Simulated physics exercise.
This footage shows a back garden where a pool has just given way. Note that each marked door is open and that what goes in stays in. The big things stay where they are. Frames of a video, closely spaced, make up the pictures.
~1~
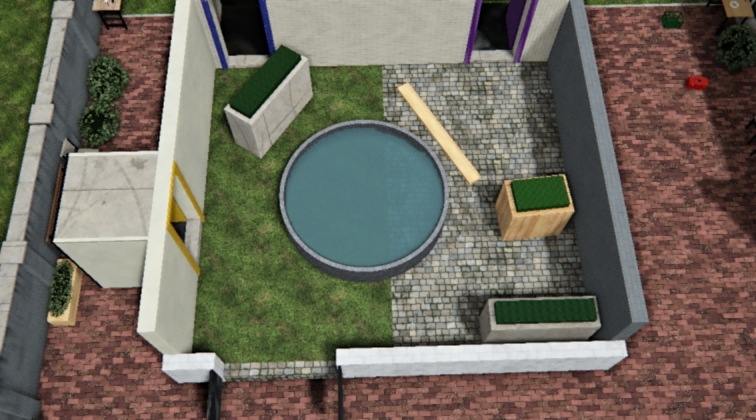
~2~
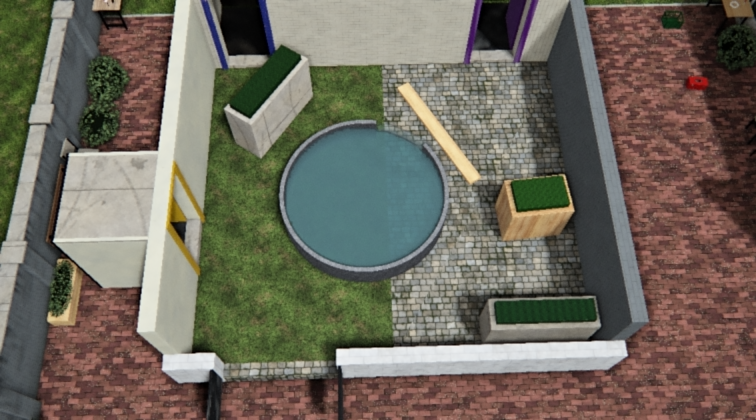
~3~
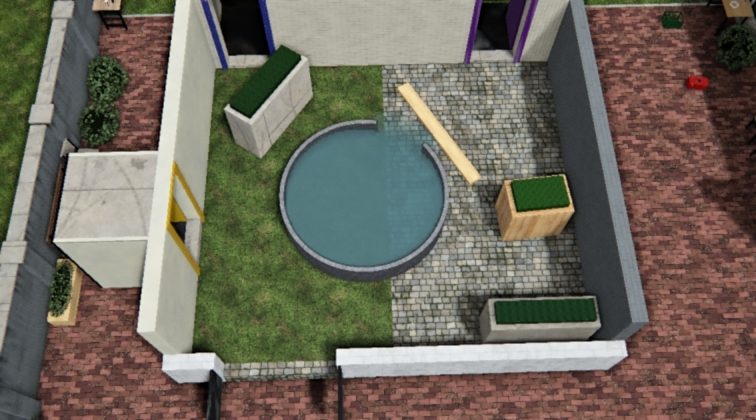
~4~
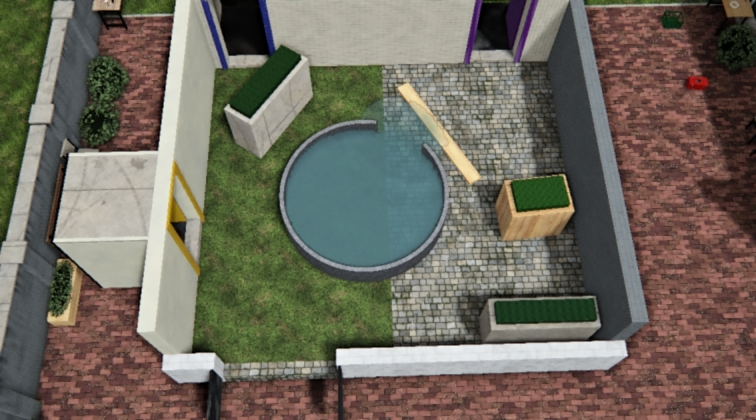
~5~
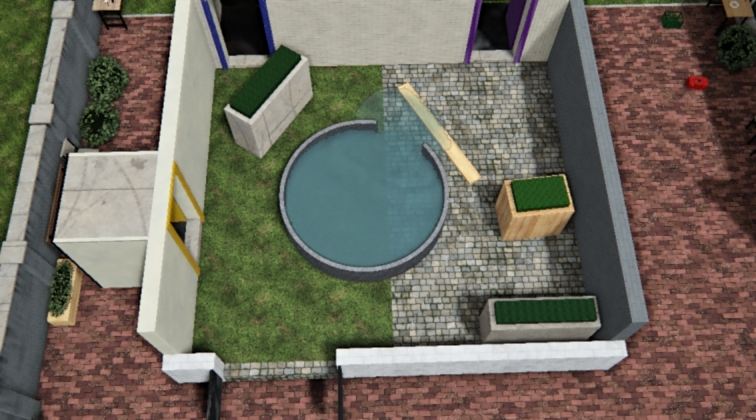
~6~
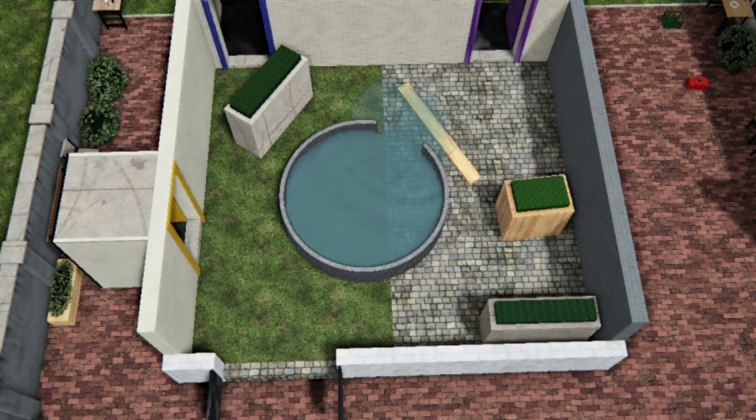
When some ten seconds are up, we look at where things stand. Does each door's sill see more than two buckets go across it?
The sill of the blue door does not. The sill of the purple door does. The sill of the yellow door does not.
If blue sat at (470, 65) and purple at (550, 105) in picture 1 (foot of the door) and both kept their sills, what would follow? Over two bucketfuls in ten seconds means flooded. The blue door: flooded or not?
Blue door: Exceeds the limit.
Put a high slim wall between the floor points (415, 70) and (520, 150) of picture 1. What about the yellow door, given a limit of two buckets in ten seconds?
As for that door, the yellow one comes in short.
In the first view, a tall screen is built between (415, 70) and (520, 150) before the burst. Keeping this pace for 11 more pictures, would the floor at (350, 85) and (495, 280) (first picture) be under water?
The first point ends up swamped and the second ends up spared.
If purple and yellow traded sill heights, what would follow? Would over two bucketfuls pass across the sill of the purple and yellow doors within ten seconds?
Purple: Remains below; yellow: Remains below.
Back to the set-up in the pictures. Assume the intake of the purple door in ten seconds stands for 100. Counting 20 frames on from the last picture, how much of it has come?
That comes out to 25 per cent by my count.
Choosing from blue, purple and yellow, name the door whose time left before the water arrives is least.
Answer: The door marked purple.
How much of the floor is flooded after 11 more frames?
Near 30 in a hundred.
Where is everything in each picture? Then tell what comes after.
The pool at (364, 194) is whole and still, in the first frame.
Water pours out on the pool's far side and has run to a hidden place, in the second frame.
The front is at (381, 117), out from the gap on the pool's far side, in the third frame.
The front is at (383, 101), out from the gap on the pool's far side, in the fourth frame.
The front is at (389, 91), out from the gap on the pool's far side, in the fifth frame.
Water pours out on the pool's far side and has run to (389, 81), in the sixth frame.
A moment on, water covers 20 % of the floor; the blue door not reached, the purple door not reached, the yellow door not reached.
Next, water covers 30 % of the floor; the blue door not reached, the purple door under two buckets in, the yellow door not reached.
Then, water covers 40 % of the floor; the blue door wet at the sill, nothing in, the purple door under two buckets in, the yellow door not reached.
Later, water covers 60 % of the floor; the blue door wet at the sill, nothing in, the purple door over two buckets in, the yellow door not reached.
In the end, water covers 85 % of the floor; the blue door wet at the sill, nothing in, the purple door over two buckets in, the yellow door wet at the sill, nothing in.
